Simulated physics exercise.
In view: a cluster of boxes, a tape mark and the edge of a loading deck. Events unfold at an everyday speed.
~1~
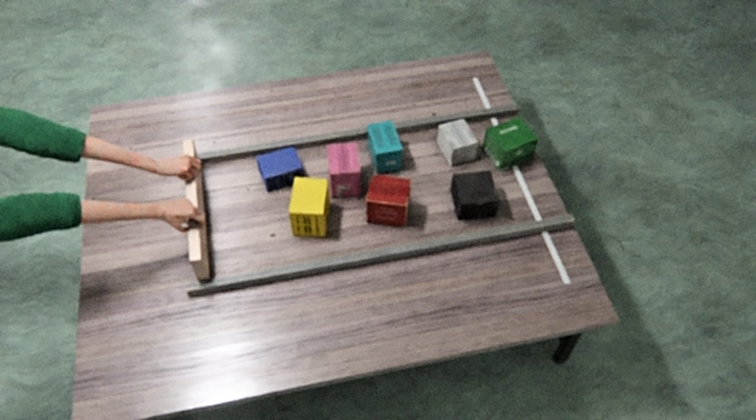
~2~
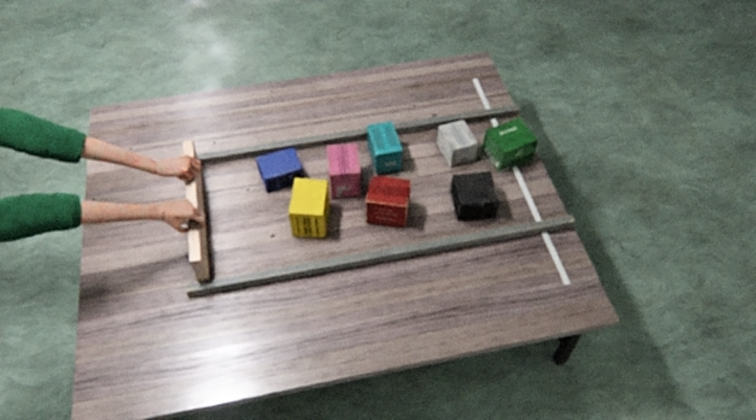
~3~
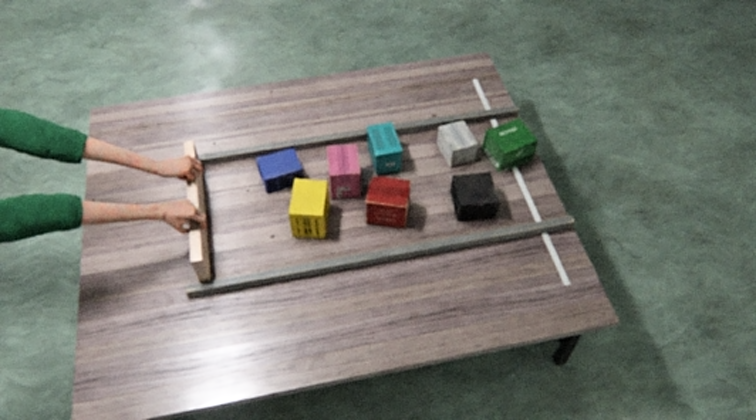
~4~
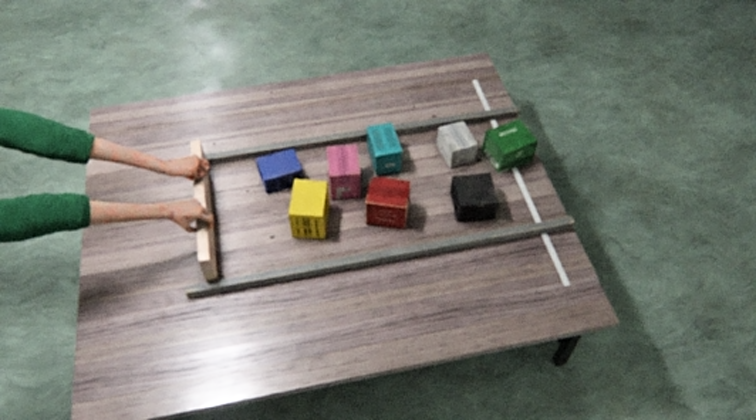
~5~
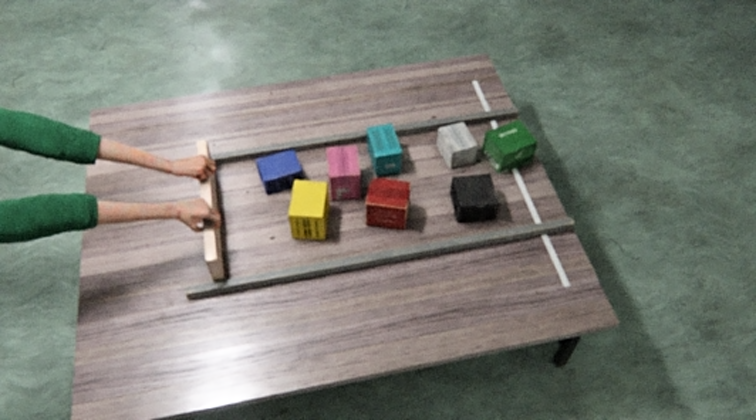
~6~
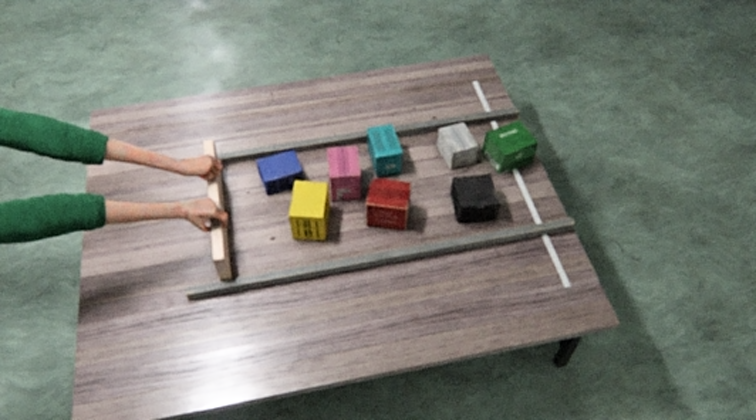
A wooden plank, held by two hands in green sleeves, rests at first and then slides slightly right between two rails on a table, while the colourful boxes ahead of it and the green one by the white tape stay still.
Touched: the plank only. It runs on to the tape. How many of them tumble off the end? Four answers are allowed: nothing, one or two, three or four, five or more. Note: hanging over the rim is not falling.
Five or more fall off.
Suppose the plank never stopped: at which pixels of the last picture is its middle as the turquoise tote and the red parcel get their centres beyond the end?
Roughly at (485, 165) and roughly at (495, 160).
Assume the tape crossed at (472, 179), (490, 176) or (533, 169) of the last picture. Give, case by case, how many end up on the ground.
3, 4, 8.
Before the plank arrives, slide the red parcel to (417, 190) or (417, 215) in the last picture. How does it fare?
Well, in both cases in turn, the red parcel does not stay and then stays where it is.
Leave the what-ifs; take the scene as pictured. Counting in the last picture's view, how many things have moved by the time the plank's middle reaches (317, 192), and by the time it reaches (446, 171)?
Tally: 4; 8.
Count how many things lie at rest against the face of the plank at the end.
2 in contact.
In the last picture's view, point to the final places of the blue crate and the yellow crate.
Near (518, 127) and (539, 171).
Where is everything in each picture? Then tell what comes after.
Green box (510, 144); white box (457, 143); black crate (474, 195); plank (196, 209); tape (516, 168), in the first picture.
White box (457, 143); yellow crate (310, 208), in the second picture.
Black crate (474, 197); plank (197, 210), in the third picture.
Green box (509, 146); blue crate (280, 171), in the fourth picture.
White box (457, 145); turquoise tote (384, 151), in the fifth picture.
Green box (510, 147); white box (457, 146); black crate (474, 199); plank (217, 209); tape (516, 172), in the sixth picture.
Soon after, none off yet; green box at rest near (510, 147); white box at rest near (457, 146); black crate at rest near (474, 199).
Then, none off yet; green box moved a little near (516, 147); white box moved a little near (476, 143); black crate moved a little near (487, 196).
Further on, one off so far; green box falling near (575, 206); white box moved well along near (539, 141); black crate moved well along near (559, 184).
At rest, the number that fall off is five or more; fallen, pink box, red parcel, turquoise tote, black crate, white box and green box.
